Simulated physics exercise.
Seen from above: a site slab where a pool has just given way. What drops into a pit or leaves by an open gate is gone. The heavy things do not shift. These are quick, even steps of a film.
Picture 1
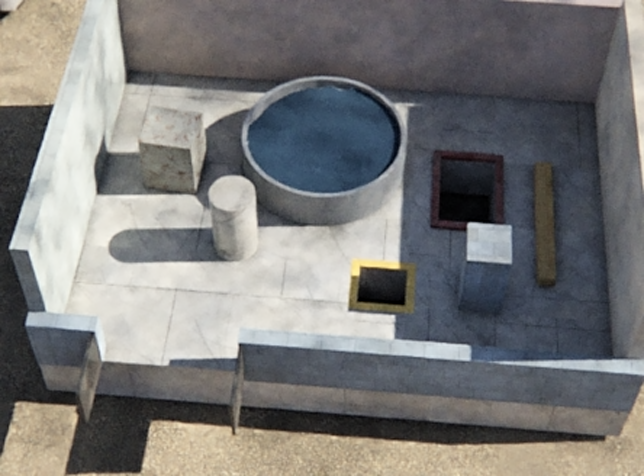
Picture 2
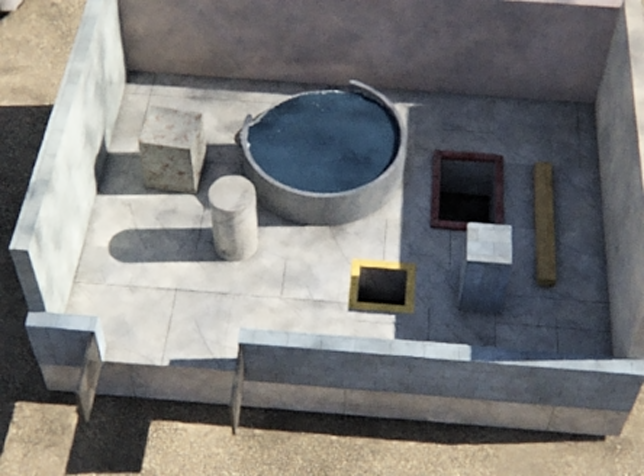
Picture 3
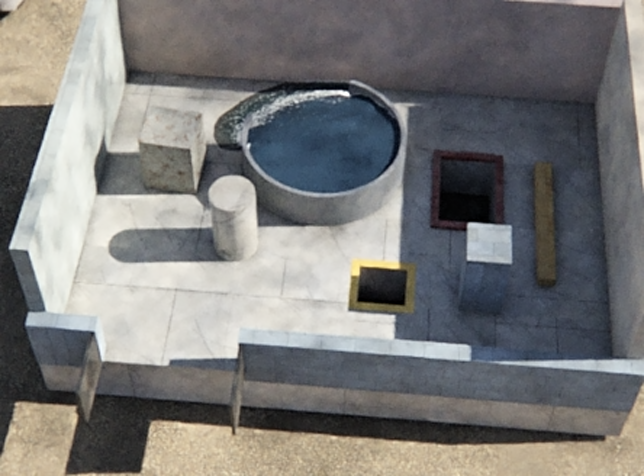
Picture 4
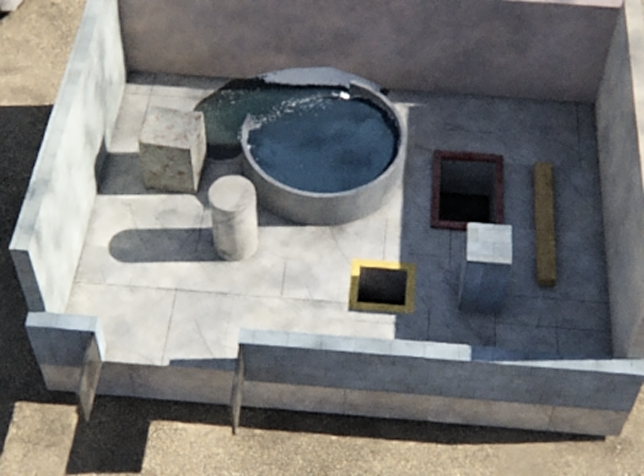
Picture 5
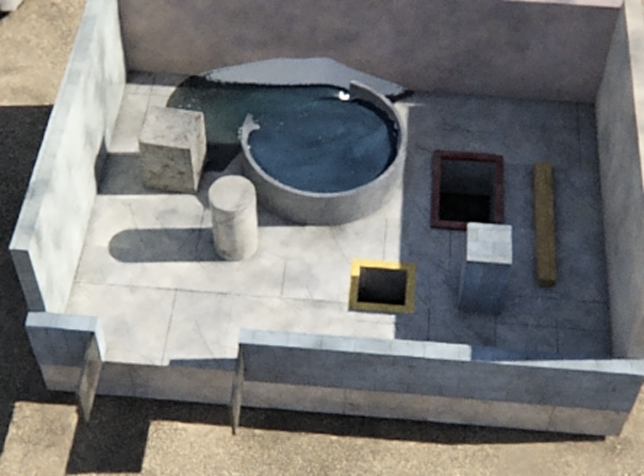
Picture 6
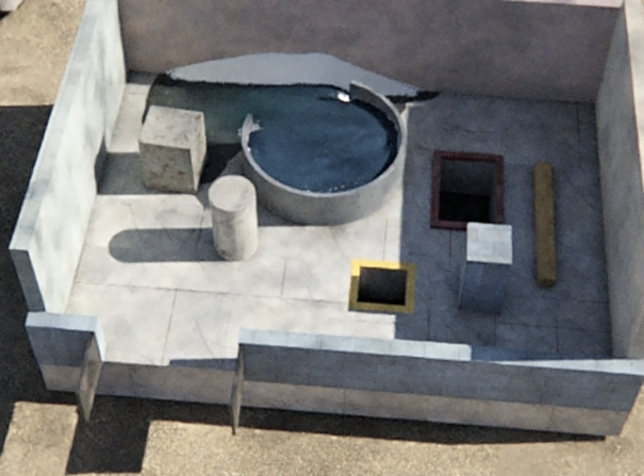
The clip opens on a walled slab seen from above, with a round pool of still water, a block, a cylinder and two framed openings. The pool's far side gives way, and water pours out through the gap, spreading left behind the block and along the back wall, while a dark edge creeps right.
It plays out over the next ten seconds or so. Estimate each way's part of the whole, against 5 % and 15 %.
One by one: The gate takes above 15 %; the yellow pit takes not even 5 %; the red pit takes not even 5 %.
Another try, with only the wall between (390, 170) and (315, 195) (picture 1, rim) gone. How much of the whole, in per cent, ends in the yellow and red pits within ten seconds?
Per cent: Yellow 40, red 0.
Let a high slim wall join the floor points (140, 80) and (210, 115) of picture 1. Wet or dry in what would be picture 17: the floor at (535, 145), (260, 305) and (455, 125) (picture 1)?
In turn: Awash, not flooded, awash.
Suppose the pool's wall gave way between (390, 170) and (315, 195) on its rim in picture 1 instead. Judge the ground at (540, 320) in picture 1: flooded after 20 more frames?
Verdict: Flooded.
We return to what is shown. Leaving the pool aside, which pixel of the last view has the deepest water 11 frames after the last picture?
Close to (139, 78).
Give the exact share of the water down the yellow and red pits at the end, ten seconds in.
About 2 and 2 per cent.
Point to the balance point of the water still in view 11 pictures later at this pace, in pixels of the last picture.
I would point to (273, 135).
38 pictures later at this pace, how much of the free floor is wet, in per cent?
Close to 70 %.
A moment on, water covers 20 % of the floor; the gate 0 %, the yellow pit 0 %, the red pit 0 %.
Next, water covers 30 % of the floor; the gate 0 %, the yellow pit 0 %, the red pit 0 %.
Then, water covers 50 % of the floor; the gate 1 %, the yellow pit 0 %, the red pit 1 %.
Later, water covers 70 % of the floor; the gate 12 %, the yellow pit 0 %, the red pit 1 %.
In the end, water covers 90 % of the floor; the gate 22 %, the yellow pit 2 %, the red pit 1 %.
